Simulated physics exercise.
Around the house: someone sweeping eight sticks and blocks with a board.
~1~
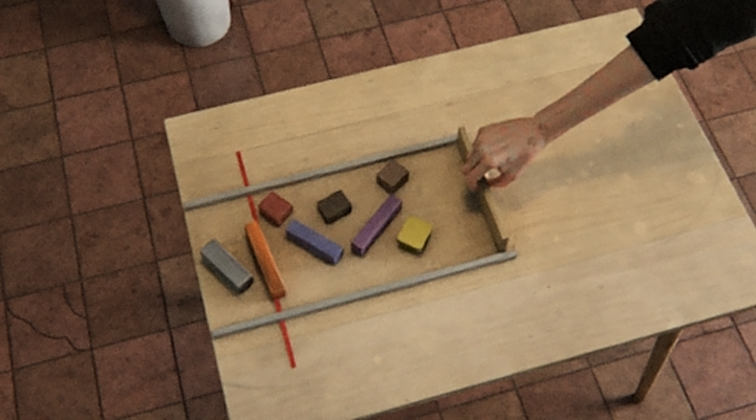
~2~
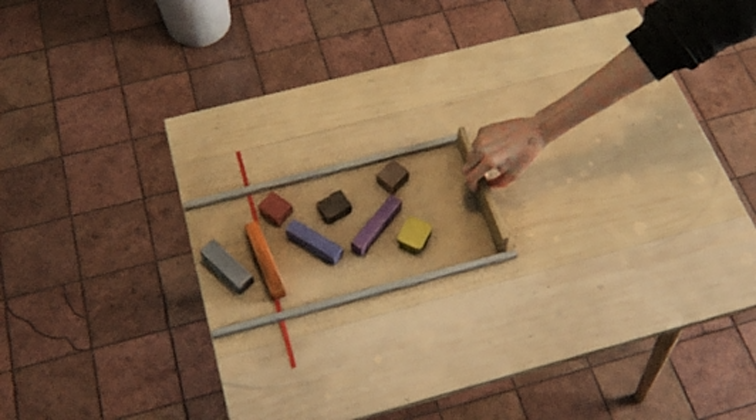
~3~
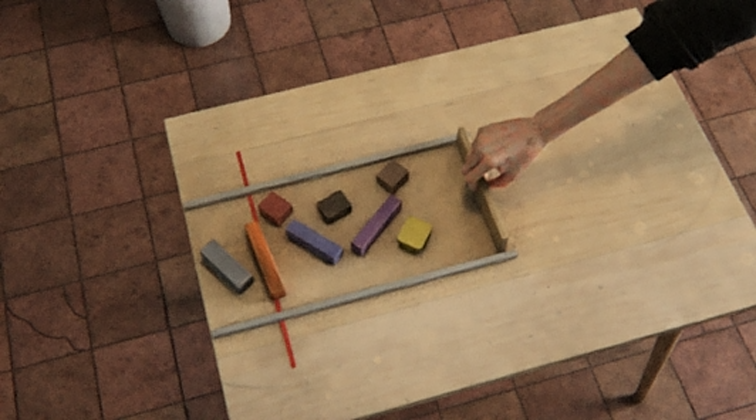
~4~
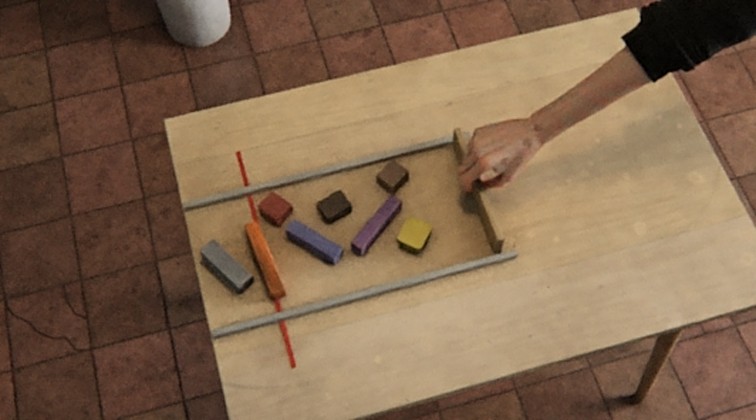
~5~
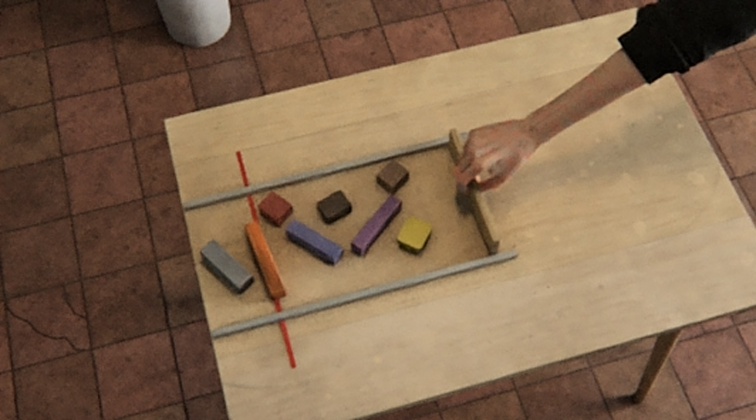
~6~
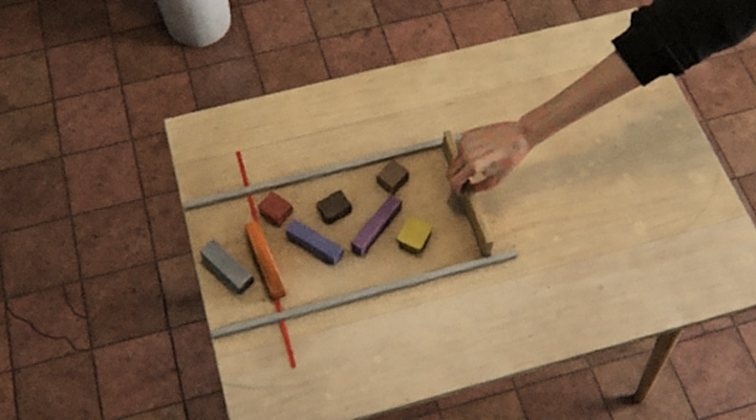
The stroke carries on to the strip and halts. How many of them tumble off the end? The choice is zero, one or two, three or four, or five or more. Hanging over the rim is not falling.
The number that fall off is one or two.
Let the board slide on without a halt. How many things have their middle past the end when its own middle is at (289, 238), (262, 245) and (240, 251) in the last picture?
In that order 0, 1 and 3.
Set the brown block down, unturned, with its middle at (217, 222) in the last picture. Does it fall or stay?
From there it is kept.
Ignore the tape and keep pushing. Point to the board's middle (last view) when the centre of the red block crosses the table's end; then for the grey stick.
Near (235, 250) and (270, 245).
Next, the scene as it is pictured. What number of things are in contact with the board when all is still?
The number is 3.
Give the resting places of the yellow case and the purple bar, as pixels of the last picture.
About (262, 294), and the other about (244, 261).
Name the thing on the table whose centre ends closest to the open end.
The orange stick.
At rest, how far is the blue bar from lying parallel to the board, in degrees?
About 5°.
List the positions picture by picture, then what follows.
Grey stick (227, 266); orange stick (265, 260); red block (276, 209); board (482, 189); tape (264, 253), in the first frame.
Orange stick (265, 260); blue bar (314, 242), in the second frame.
Red block (276, 209); purple bar (377, 225), in the third frame.
Grey stick (227, 266); yellow case (415, 236), in the fourth frame.
Orange stick (265, 260); black block (335, 207), in the fifth frame.
Grey stick (227, 266); orange stick (265, 260); red block (276, 209); board (467, 193); tape (264, 253), in the sixth frame.
Soon after, none off yet; grey stick at rest near (227, 266); orange stick at rest near (265, 260); red block at rest near (276, 209).
In the end, the number that fall off is one or two; gone, grey stick.
